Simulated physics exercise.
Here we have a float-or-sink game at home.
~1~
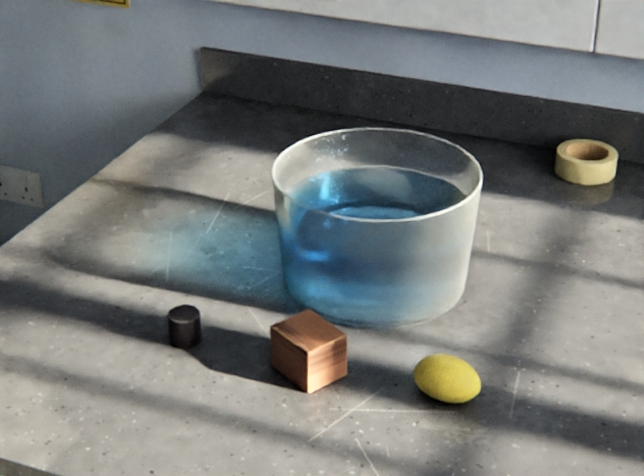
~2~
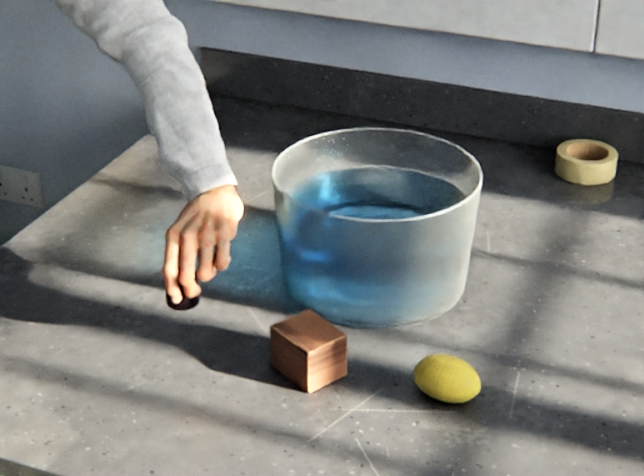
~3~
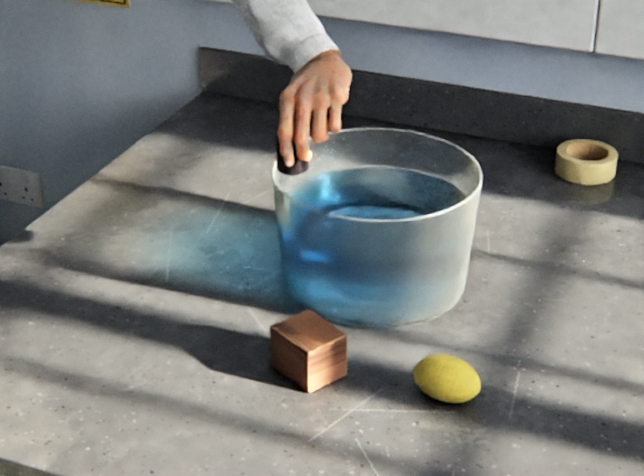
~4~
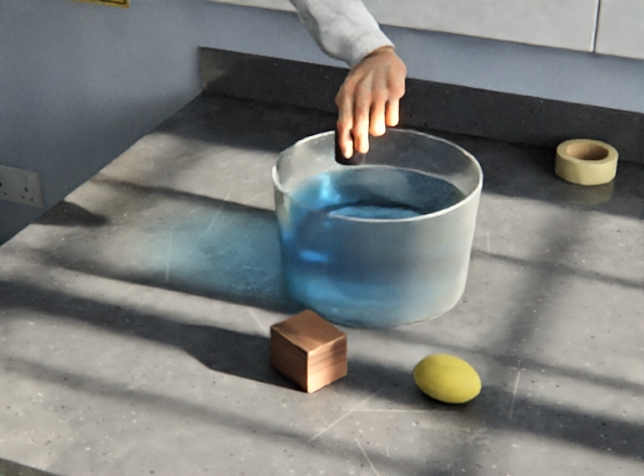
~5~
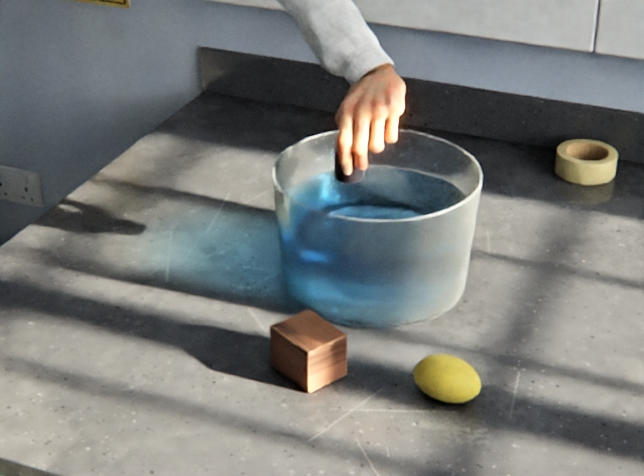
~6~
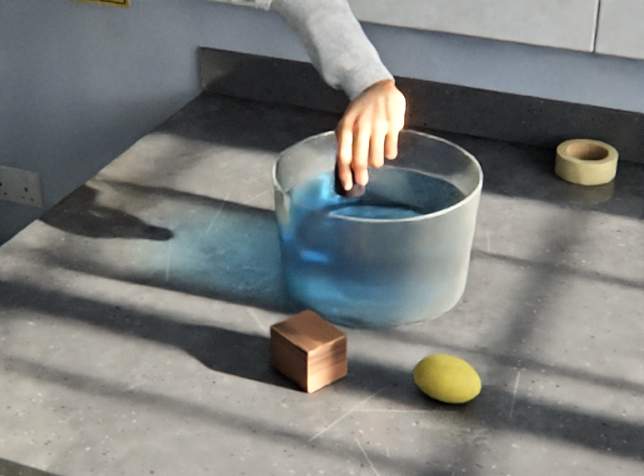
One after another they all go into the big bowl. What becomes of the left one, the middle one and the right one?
Left goes to the bottom; middle stays at the surface; right stays at the surface.
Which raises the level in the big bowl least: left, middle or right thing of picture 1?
It is the left object.
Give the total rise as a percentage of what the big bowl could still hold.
Some 10 per cent.
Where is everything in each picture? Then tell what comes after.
The row from the left; iron weight (185, 327); wooden block (309, 351); lemon (446, 378), in the first frame.
A hand picks up the iron weight; iron weight (182, 288); lemon (446, 378), in the second frame.
It is carried over; iron weight (293, 154); wooden block (309, 351), in the third frame.
It is above the big bowl; iron weight (350, 145); lemon (446, 378), in the fourth frame.
It comes down; iron weight (350, 163); wooden block (309, 351), in the fifth frame.
It is just over the surface; iron weight (350, 177); wooden block (309, 351); lemon (446, 378), in the sixth frame.
Soon after, the iron weight goes to the bottom.
Later, the wooden block floats.
In the end, the lemon floats; afloat, wooden block and lemon.
